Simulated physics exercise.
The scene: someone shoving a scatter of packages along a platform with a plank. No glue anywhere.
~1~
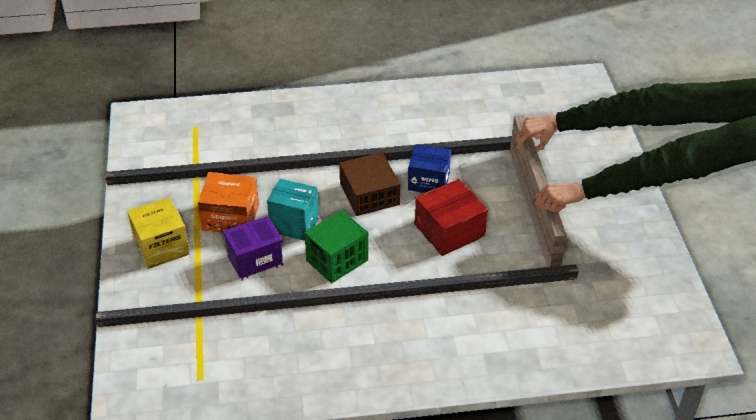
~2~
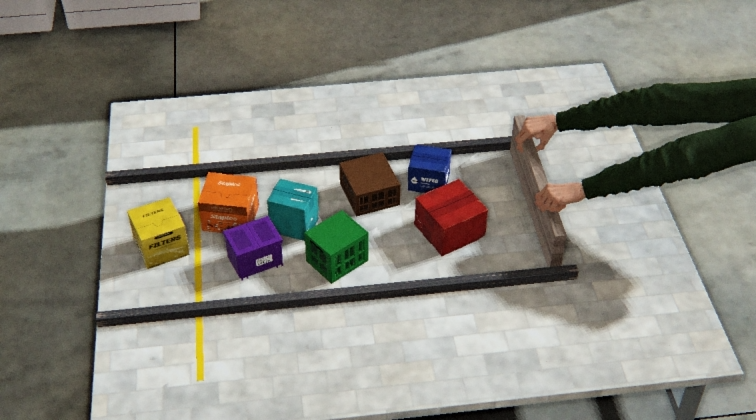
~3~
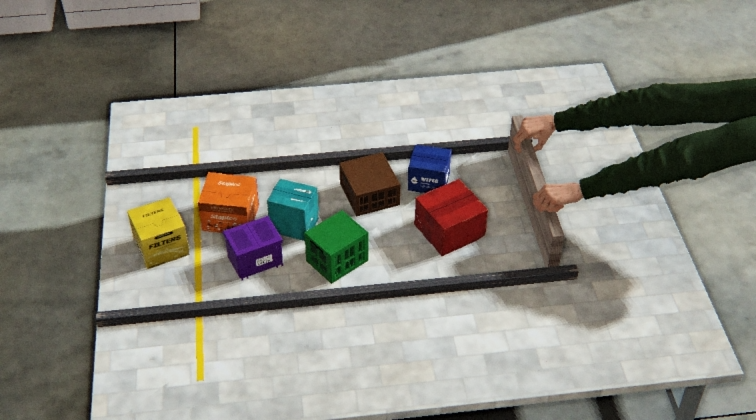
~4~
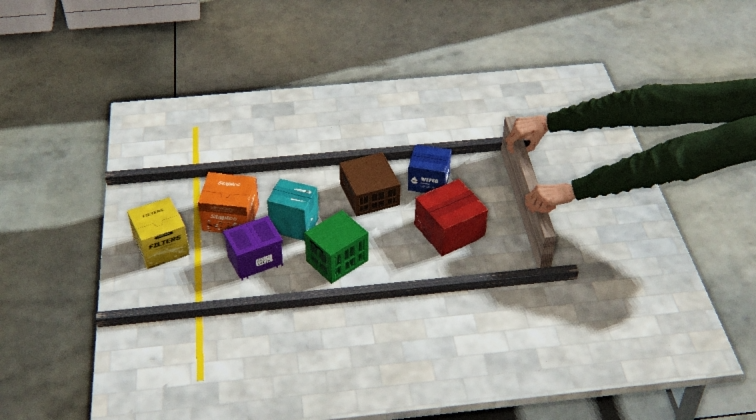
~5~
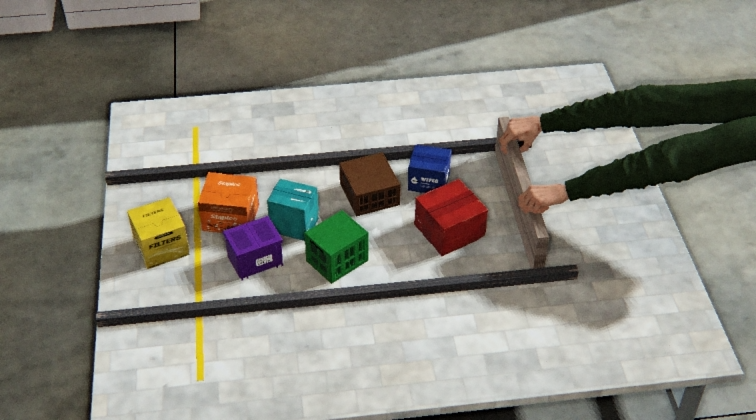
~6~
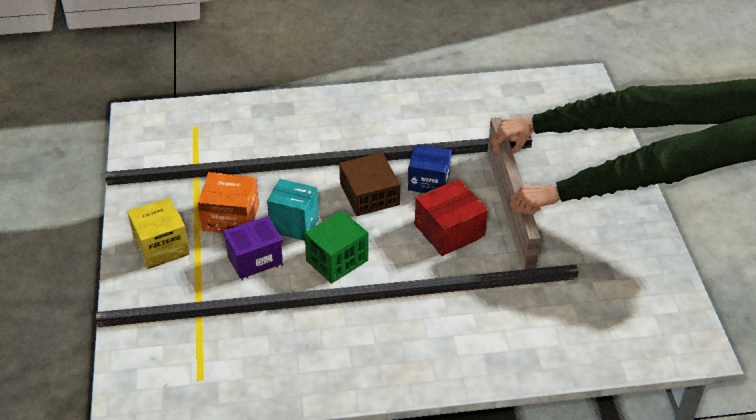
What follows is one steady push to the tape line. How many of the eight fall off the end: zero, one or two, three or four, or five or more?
As it turns out, the number that fall off is one or two.
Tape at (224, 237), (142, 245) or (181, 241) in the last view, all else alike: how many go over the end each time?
It would be 0, 5 and 2.
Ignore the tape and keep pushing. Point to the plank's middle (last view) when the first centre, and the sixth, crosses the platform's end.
At (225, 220) for the first, at (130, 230) for the sixth.
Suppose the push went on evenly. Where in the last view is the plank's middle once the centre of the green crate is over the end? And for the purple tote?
Near (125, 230) and (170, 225).
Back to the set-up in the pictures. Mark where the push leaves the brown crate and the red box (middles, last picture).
Near (133, 203) and (169, 233).
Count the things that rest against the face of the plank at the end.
In contact: 3.
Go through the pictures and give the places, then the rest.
In the first picture, yellow box (159, 233); orange box (229, 204); purple tote (254, 248); plank (536, 190); tape (198, 240).
In the second picture, orange box (229, 204); brown crate (370, 184).
In the third picture, purple tote (254, 248); plank (534, 190).
In the fourth picture, yellow box (159, 233); blue parcel (429, 170).
In the fifth picture, orange box (229, 204); red box (451, 217).
In the sixth picture, yellow box (159, 233); orange box (229, 204); purple tote (254, 248); plank (512, 193); tape (198, 240).
Soon after, none off yet; yellow box at rest near (159, 233); orange box at rest near (229, 204); purple tote at rest near (254, 248).
In the end, the number that fall off is one or two; gone, orange box and yellow box.
